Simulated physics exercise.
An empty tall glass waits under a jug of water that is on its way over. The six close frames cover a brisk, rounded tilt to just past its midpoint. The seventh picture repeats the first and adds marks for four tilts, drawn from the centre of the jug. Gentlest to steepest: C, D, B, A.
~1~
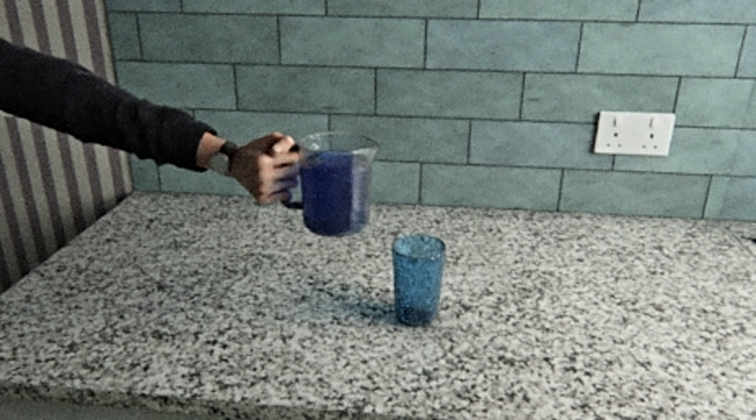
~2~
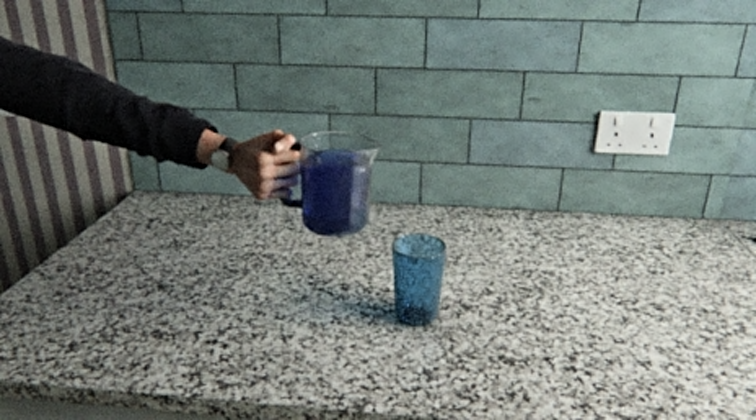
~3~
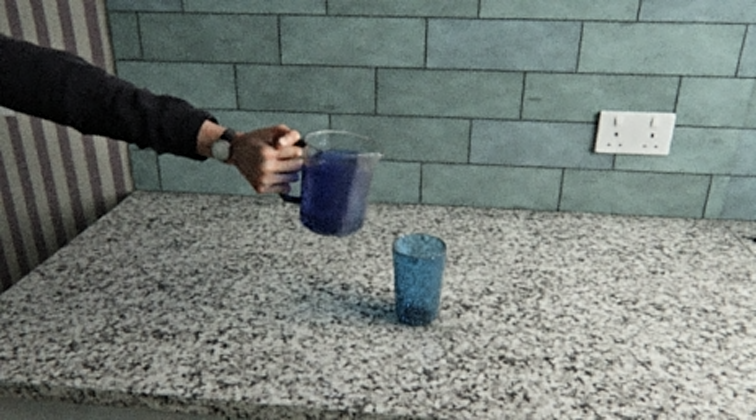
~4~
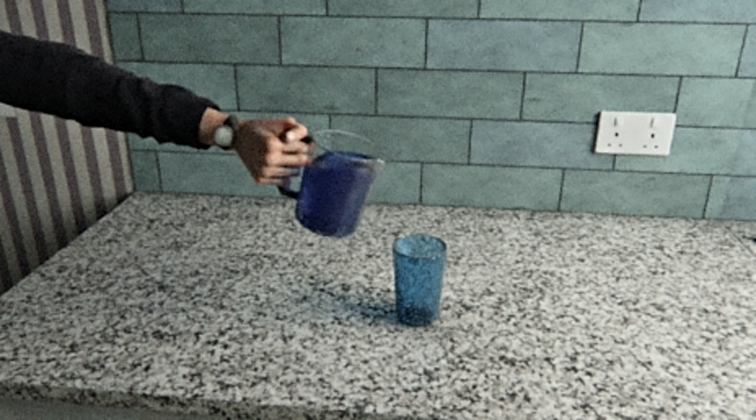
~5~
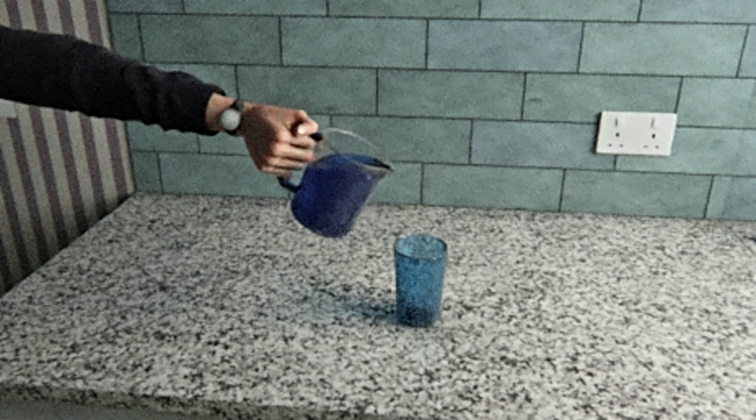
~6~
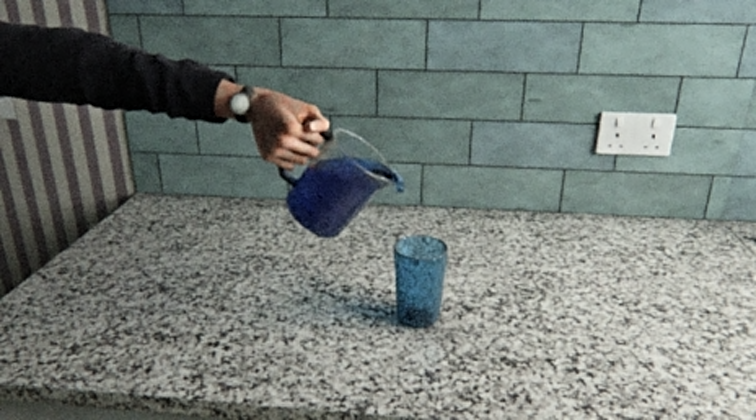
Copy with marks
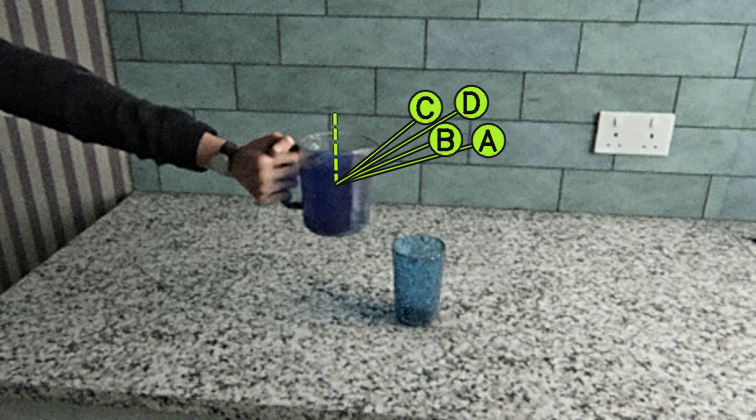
A hand tilts a jug of blue liquid until it reaches over the lip above a blue glass.
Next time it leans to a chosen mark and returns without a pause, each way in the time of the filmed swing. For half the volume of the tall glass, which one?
It is D.
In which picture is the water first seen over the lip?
Picture 6.
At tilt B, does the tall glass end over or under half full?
Over.
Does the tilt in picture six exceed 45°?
No.
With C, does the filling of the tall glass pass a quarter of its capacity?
Yes, clearly.
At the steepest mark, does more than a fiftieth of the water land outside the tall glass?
Yes, it does.
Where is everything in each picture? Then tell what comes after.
Upright, lip at (379, 146); rim of the tall glass round (419, 245); nothing has left yet.
Upright, lip at (380, 147); nothing has left yet.
Tipped about 7°, lip at (384, 152); nothing has left yet.
Tipped about 16°, lip at (389, 160); nothing has left yet.
Tipped about 26°, lip at (394, 170); nothing has left yet.
Tipped about 37°, lip at (396, 182); water is over the lip, down to (400, 189).
On the marked copy, A at (472, 145); B at (428, 144); C at (414, 121); D at (457, 111).
With A, the tall glass ends with about 81 % of what it can hold; 9 % of the water is spilt.
With B, the tall glass ends with about 72 % of what it can hold.
With C, the tall glass ends with about 33 % of what it can hold.
With D, the tall glass ends with about 51 % of what it can hold.
